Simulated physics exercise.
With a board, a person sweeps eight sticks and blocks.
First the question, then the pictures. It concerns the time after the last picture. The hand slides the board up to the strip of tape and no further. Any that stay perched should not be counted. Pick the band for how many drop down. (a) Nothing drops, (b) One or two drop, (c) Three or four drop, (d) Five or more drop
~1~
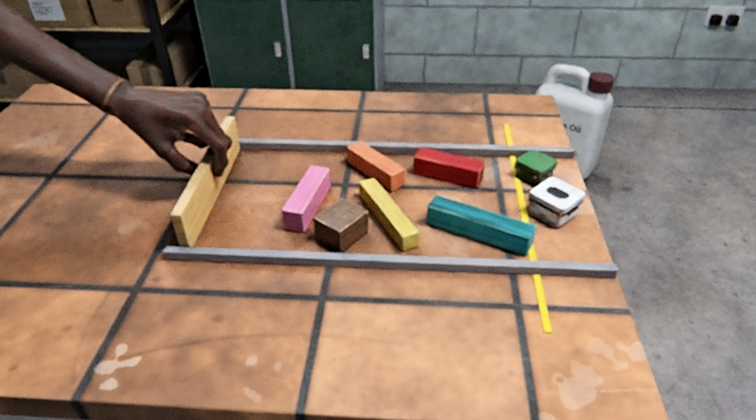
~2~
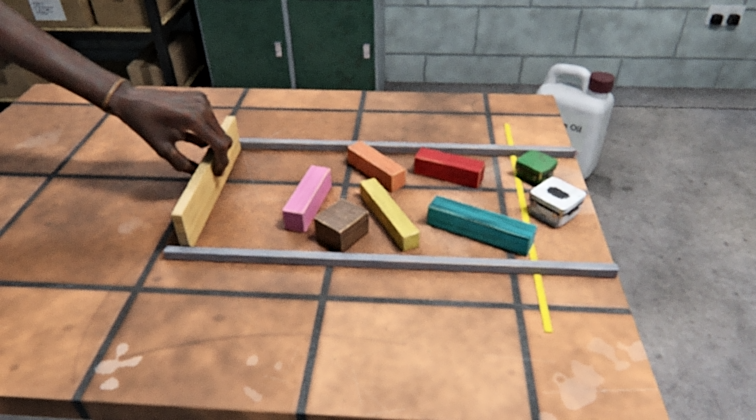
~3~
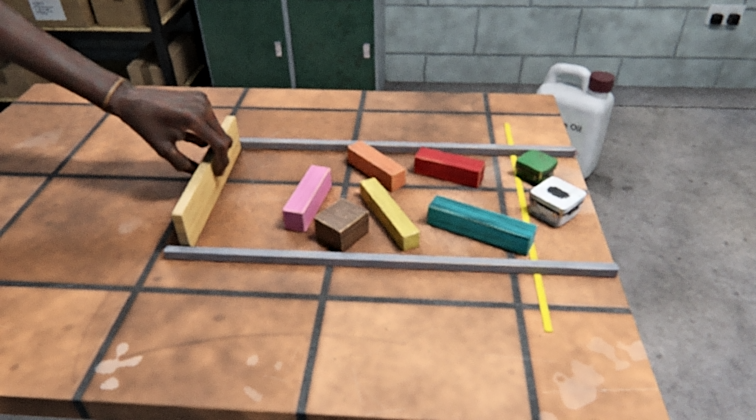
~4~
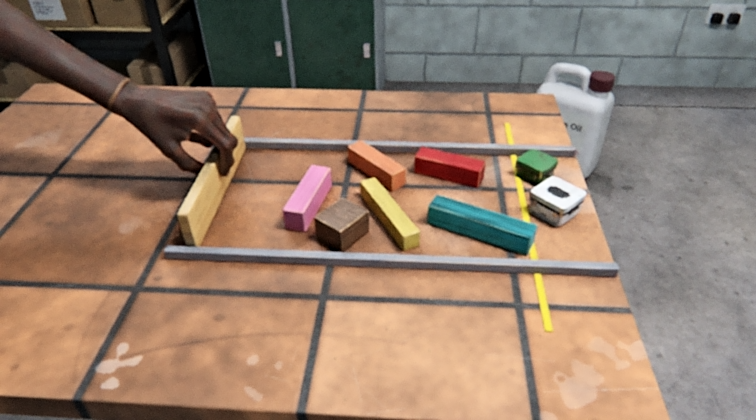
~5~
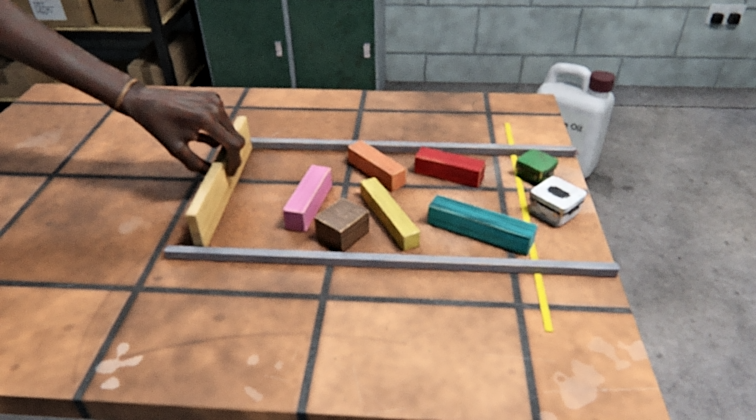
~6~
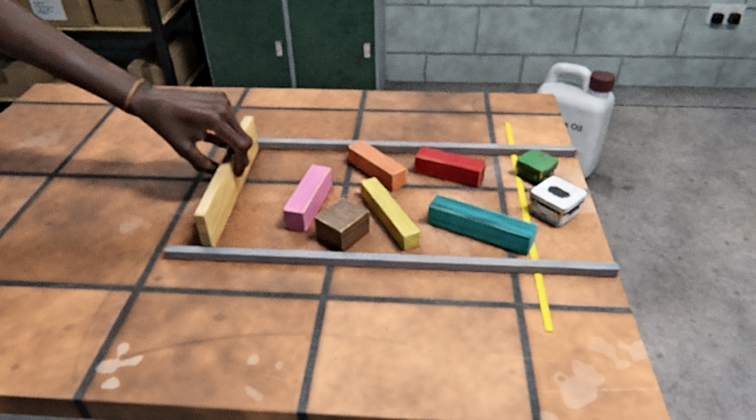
The answer is b.
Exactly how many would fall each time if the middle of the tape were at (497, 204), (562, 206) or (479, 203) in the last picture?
In order, the counts are 0, 6 and 0.
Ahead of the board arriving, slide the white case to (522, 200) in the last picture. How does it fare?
In the end it falls away.
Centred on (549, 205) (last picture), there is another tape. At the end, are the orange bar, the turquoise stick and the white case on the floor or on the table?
This time the orange bar does not drop; after it, the turquoise stick drops; finally, the white case drops.
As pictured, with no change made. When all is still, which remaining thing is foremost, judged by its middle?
Green case.
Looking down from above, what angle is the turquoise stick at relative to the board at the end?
The angle comes out near 15 degrees.
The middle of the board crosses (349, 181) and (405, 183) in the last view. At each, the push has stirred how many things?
Answer - first 4, then 6.
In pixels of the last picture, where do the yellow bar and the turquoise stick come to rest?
Going in order, first (573, 220) and next (599, 222).
Early on, none off yet; white case at rest near (557, 202); green case at rest near (537, 168); turquoise stick at rest near (481, 224).
A while later, none off yet; white case at rest near (557, 202); green case at rest near (537, 168); turquoise stick travelled a little near (521, 219).
Finally, the number that fall off is one or two; lost, white case.
